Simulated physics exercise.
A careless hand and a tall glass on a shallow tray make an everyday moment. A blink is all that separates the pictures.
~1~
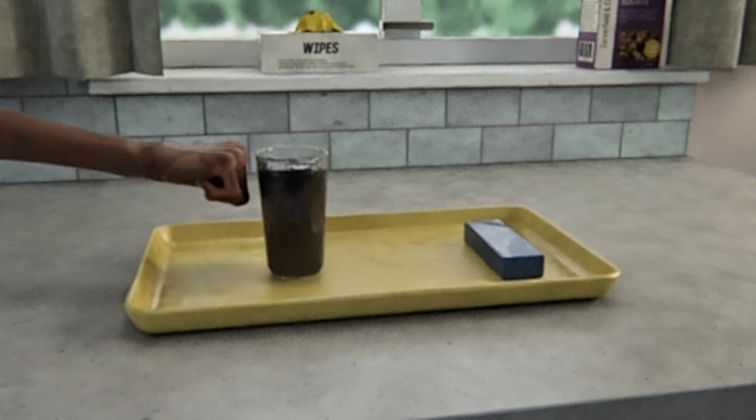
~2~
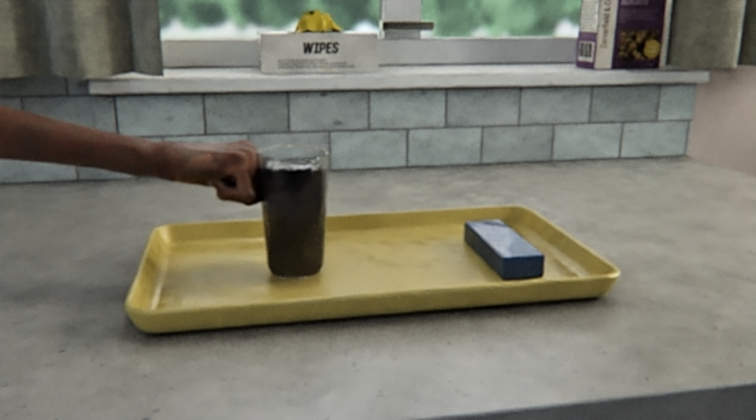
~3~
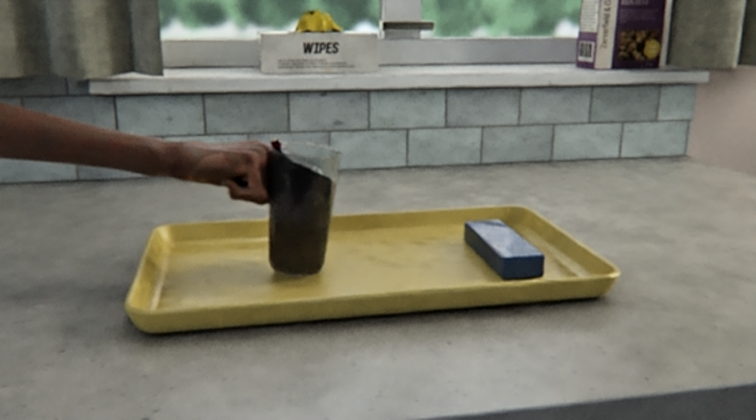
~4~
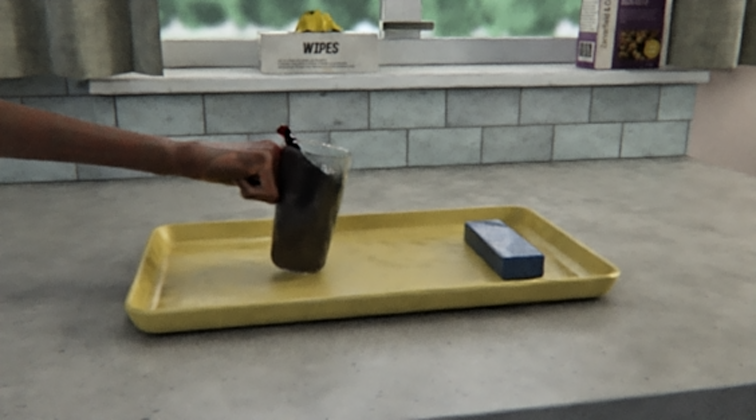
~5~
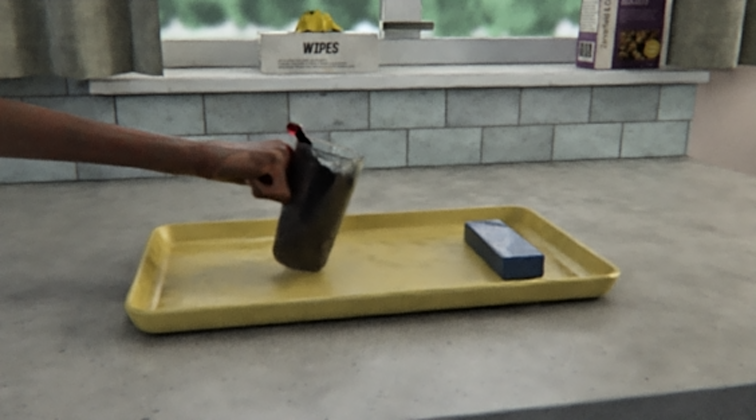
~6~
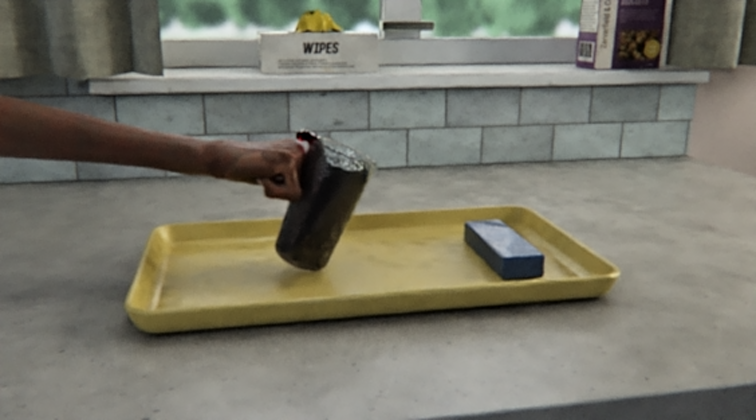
On a kitchen counter, a hand pushes a tall glass of dark liquid, tilting it right.
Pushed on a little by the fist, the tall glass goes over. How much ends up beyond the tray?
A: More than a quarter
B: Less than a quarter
Option B: Less than a quarter.
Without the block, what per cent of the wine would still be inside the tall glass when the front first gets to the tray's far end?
55 %.
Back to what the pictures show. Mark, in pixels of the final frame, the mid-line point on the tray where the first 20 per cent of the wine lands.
I'd point to somewhere close to pixel (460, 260).
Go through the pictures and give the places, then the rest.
It leans 0°; its right rim is at (326, 153); the wine meets the walls at (261, 165) and (322, 163); the tray's far rim is at (568, 236); a block is fixed to the tray further along, in the first frame.
It leans 0°; its right rim is at (326, 153); the wine meets the walls at (261, 164) and (322, 163), in the second frame.
It leans 6°; its right rim is at (338, 154); the wine meets the walls at (272, 148) and (324, 167), in the third frame.
It leans 11°; its right rim is at (350, 156); the wine meets the walls at (286, 143) and (343, 169); 1 per cent is over the edge, in the fourth frame.
It leans 17°; its right rim is at (362, 159); the wine meets the walls at (295, 163) and (357, 165); 1 per cent is over the edge, in the fifth frame.
It leans 23°; its right rim is at (374, 164); the wine meets the walls at (300, 179) and (369, 163); 1 per cent is over the edge, in the sixth frame.
A moment on, the tall glass is falling and 93 per cent is in the glass, 0 on the tray and 6 above or beyond its rim.
Next, the tall glass lies on its side and 60 per cent is in the glass, 30 on the tray and 10 above or beyond its rim.
Then the tall glass lies on its side and 34 per cent is in the glass, 44 on the tray and 21 above or beyond its rim.
Later the tall glass lies on its side and 19 per cent is in the glass, 67 on the tray and 14 above or beyond its rim.
In the end 86 per cent is held by tray and glass, 14 is off the tray.
